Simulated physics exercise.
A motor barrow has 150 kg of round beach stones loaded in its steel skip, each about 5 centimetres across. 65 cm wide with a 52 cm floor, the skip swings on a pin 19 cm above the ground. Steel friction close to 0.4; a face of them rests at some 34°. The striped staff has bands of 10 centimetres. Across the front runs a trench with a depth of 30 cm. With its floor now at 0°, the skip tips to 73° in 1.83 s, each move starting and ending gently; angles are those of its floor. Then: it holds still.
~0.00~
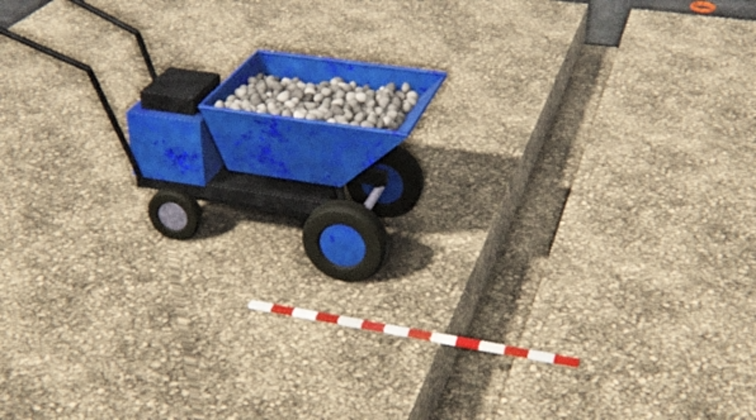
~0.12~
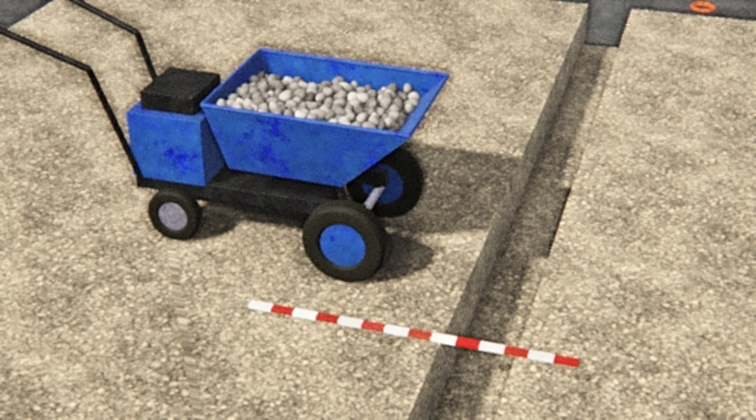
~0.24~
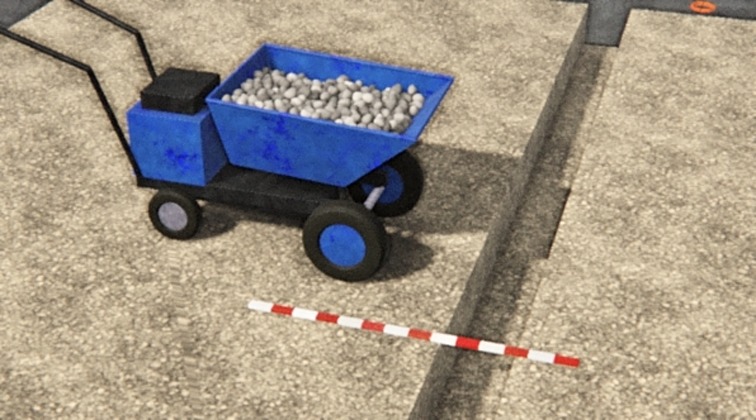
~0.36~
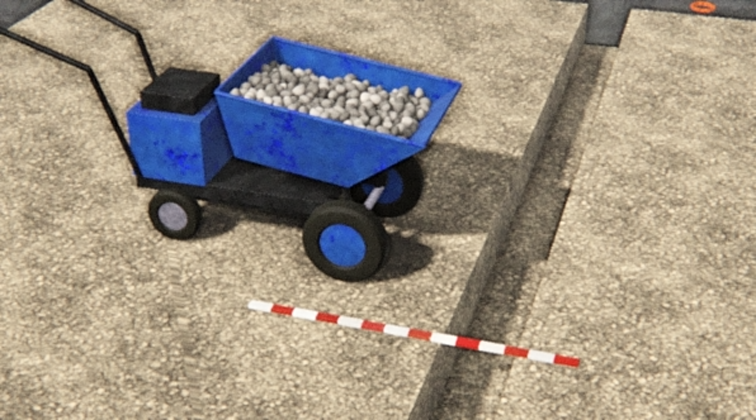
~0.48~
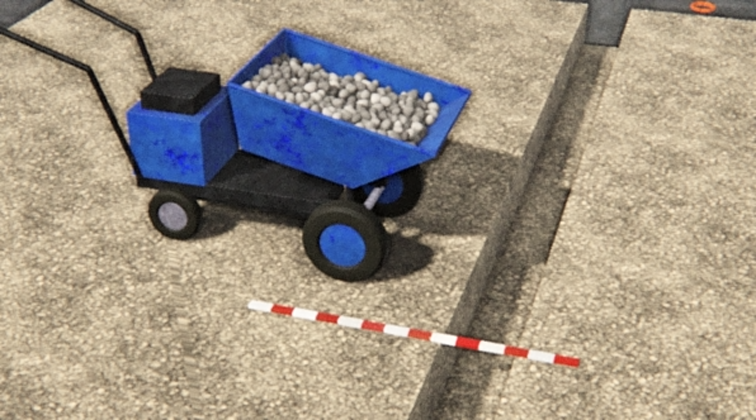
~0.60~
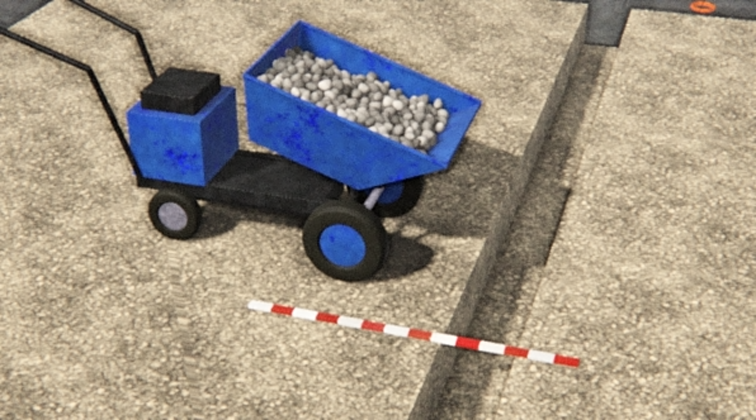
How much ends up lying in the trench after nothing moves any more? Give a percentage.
A share of about 65 per cent.
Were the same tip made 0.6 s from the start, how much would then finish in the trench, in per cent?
With that change, it comes to around 50 per cent.
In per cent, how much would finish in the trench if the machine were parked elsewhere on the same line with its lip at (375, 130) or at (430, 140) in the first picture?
First place: Near 95%; second place: Near 40%.
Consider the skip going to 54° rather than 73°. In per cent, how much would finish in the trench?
It would be near 60 per cent.
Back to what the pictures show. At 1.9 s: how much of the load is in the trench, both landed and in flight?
Some 45 per cent.
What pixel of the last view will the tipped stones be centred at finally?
Their middle lands near (526, 302).
After 1.4 s the floor is at 61°; 95 % in the skip, 5 % in the trench; the foremost stones are at (532, 281).
After 1.9 s the floor is at 73°; 21 % in the skip, 46 % in the trench, 33 % past the trench; the foremost stones are at (699, 294).
After 2.3 s the floor is at 73°; 3 % in the skip, 62 % in the trench, 35 % past the trench; the foremost stones are past the picture's edge.
After 4.2 s the floor is at 73°; 0 % in the skip, 65 % in the trench, 35 % past the trench; the foremost stones are past the picture's edge.
